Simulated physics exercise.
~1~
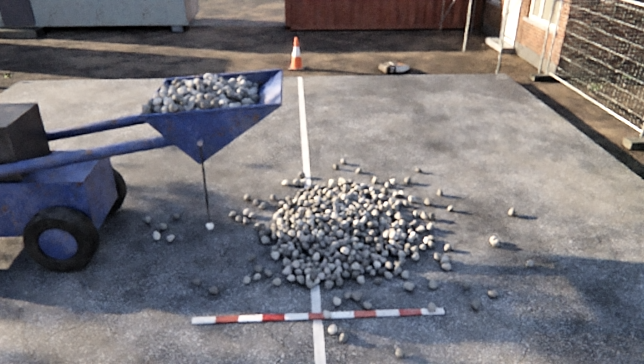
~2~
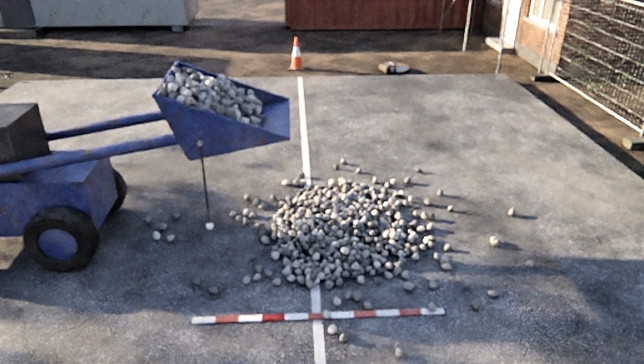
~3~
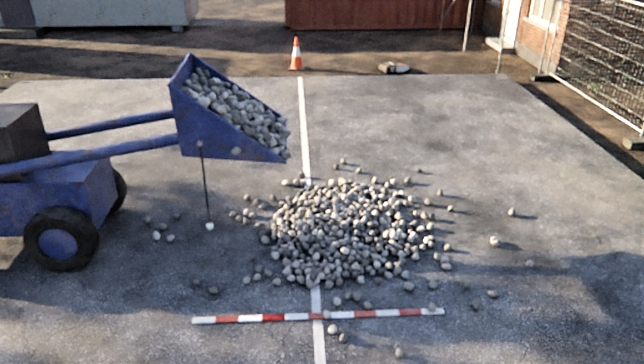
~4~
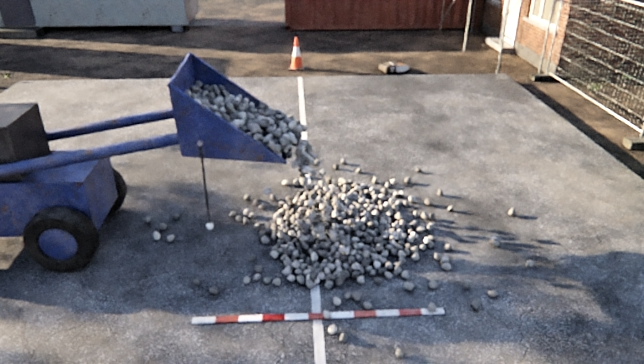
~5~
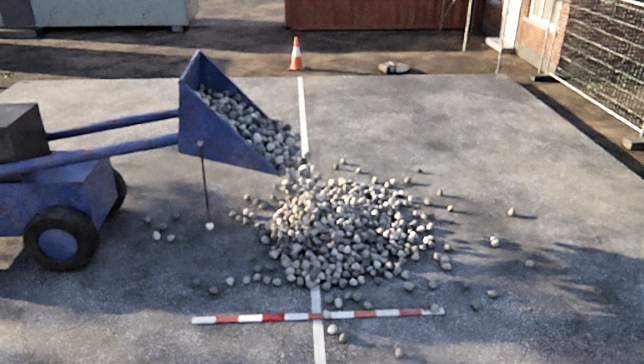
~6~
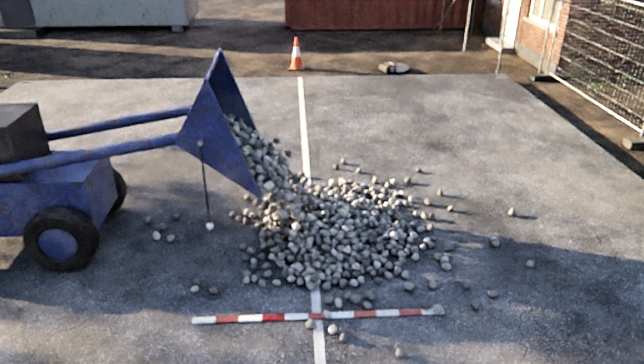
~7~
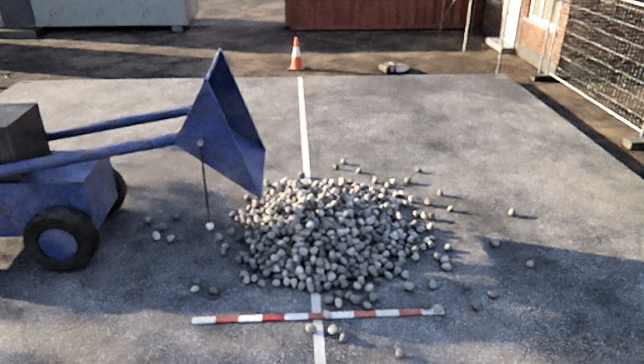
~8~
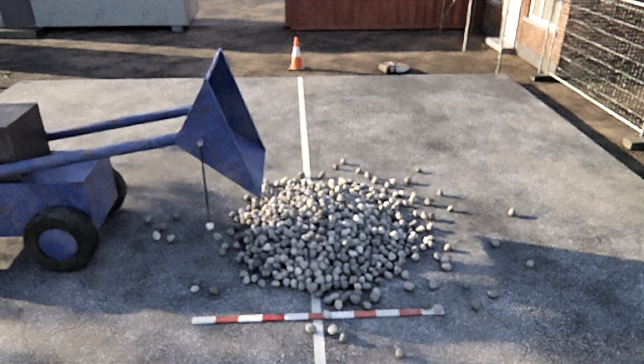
The video shows a blue loader tilting its bucket of smooth grey stones in stages, pouring them to the right onto an existing pile across a painted white line. The bucket ends steeply tipped and empty beside the larger, still heap, behind a red and white striped rod.
